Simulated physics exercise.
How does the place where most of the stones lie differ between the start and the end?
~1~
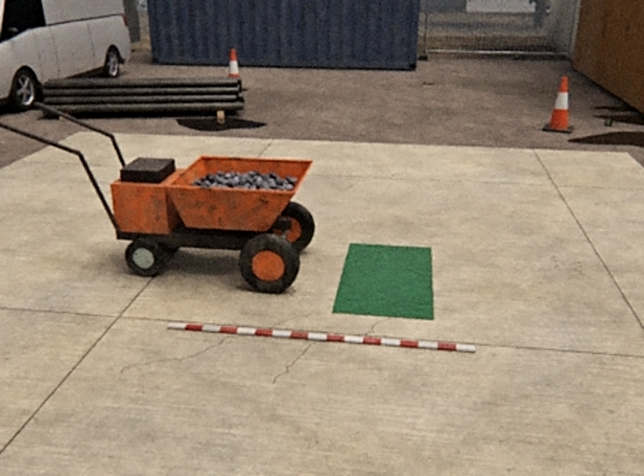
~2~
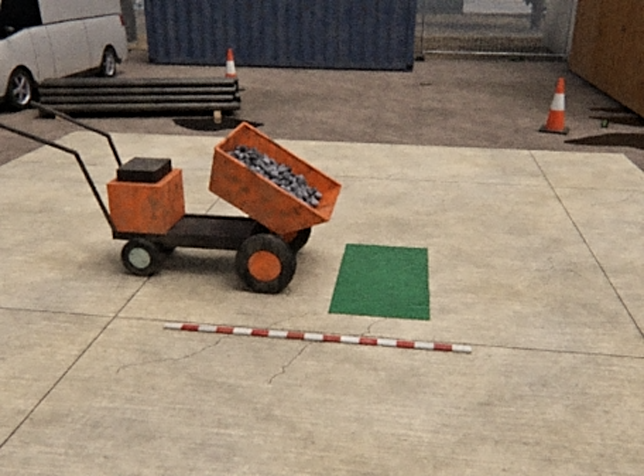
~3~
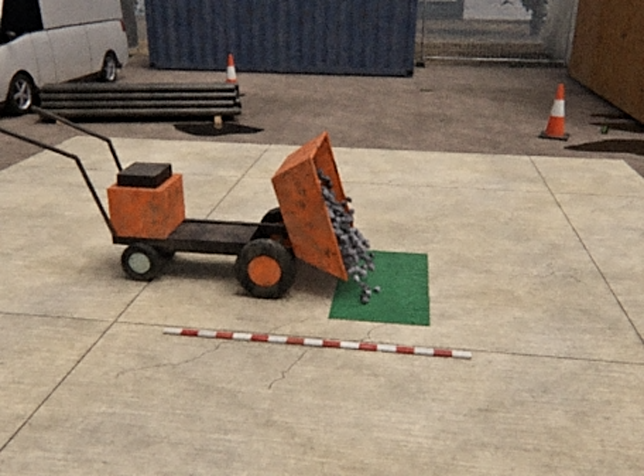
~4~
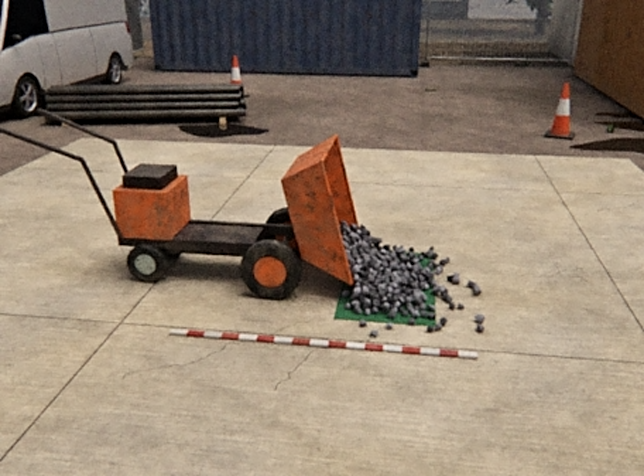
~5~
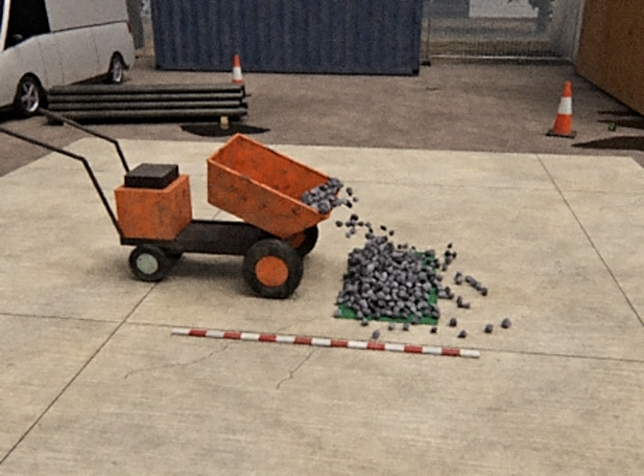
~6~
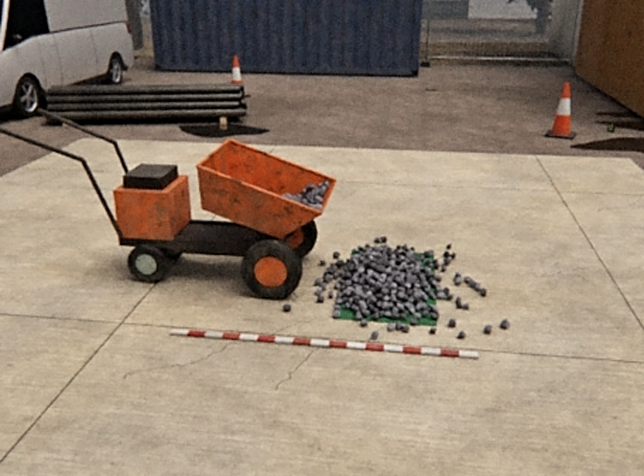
At the start the stones were all in the barrow's orange skip. By the end most of them lay in a heap on the green sheet to the right of the barrow.
